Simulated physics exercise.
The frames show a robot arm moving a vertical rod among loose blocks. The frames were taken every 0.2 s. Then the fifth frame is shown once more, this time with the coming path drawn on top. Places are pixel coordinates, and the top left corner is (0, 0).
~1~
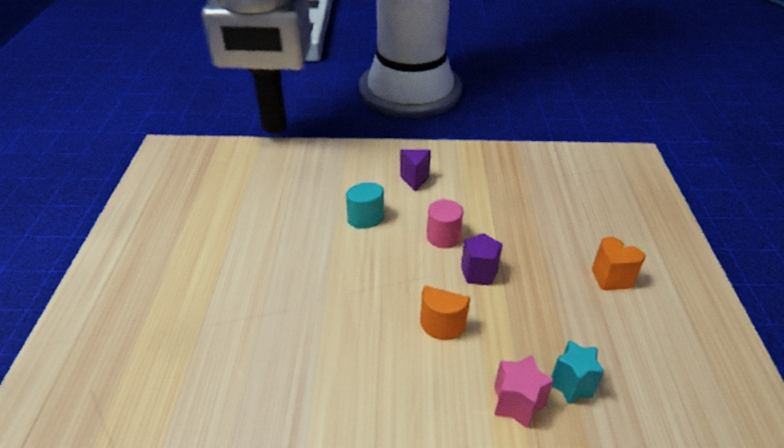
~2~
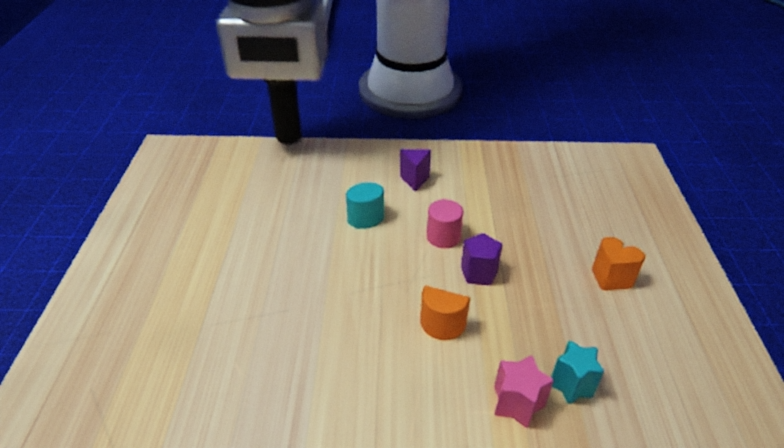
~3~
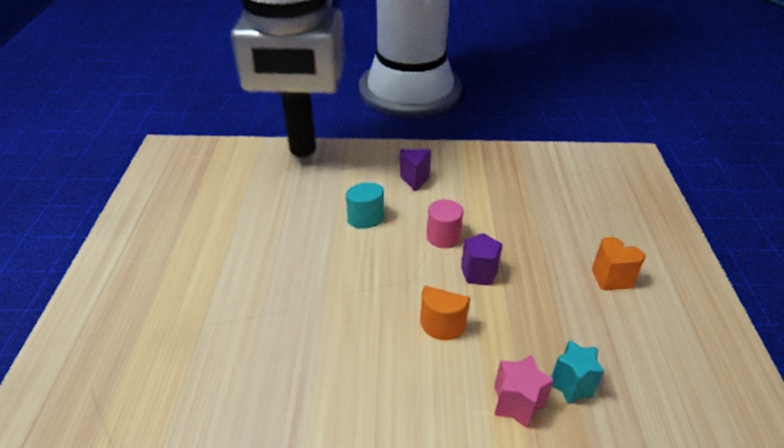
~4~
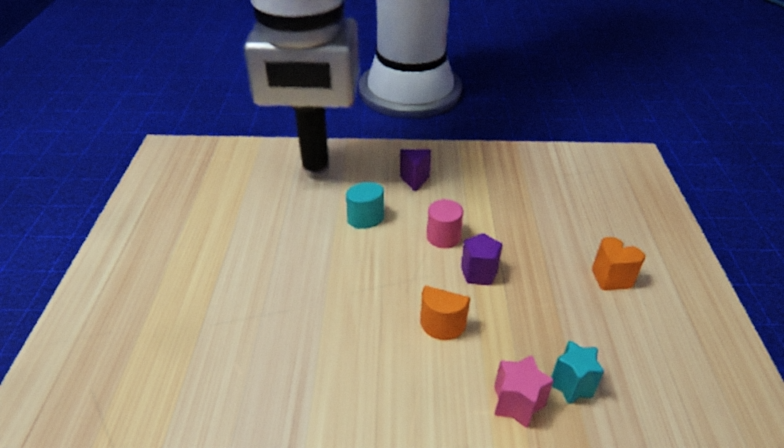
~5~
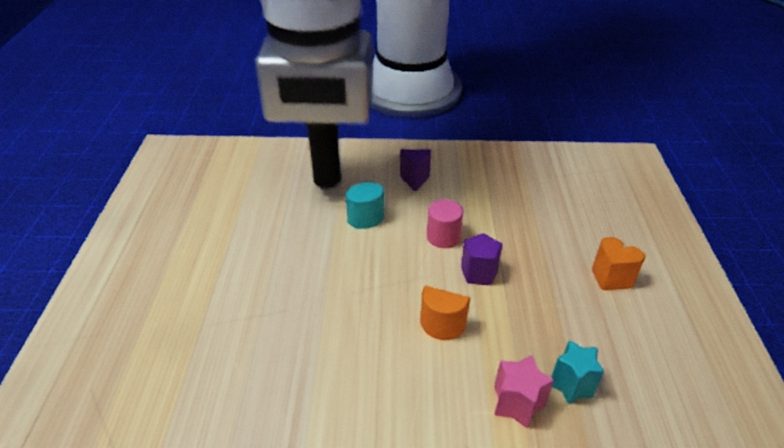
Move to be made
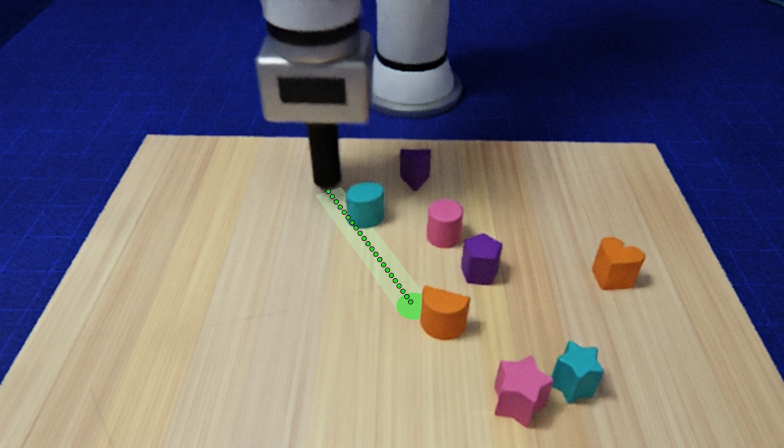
To begin with, a robot arm holds a dark vertical rod at the far edge of a wooden board scattered with turquoise, purple, pink and orange blocks. The arm then moves the rod steadily rightward and nearer over the board, up close to the turquoise rounded block, while every block stays still.
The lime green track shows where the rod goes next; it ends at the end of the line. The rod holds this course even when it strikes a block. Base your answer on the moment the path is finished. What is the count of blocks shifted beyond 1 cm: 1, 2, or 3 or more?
Answer: 1.
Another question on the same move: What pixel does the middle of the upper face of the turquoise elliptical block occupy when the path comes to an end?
Located at (396, 207).
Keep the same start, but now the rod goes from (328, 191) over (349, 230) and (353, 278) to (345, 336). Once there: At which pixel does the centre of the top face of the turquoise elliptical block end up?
Most likely (379, 201).
Drawn move, in a line from (328, 191) to (414, 306).
What follows on the original path. One third of the way, rod at (353, 214); turquoise elliptical block at (383, 200), turned 45° anticlockwise.
Two thirds of the way, rod at (382, 252); turquoise elliptical block at (396, 207), turned 95° anticlockwise.
At the end, rod at (414, 295); turquoise elliptical block at (396, 207), turned 95° anticlockwise; orange D-shaped block at (448, 303); pink cylinder still.
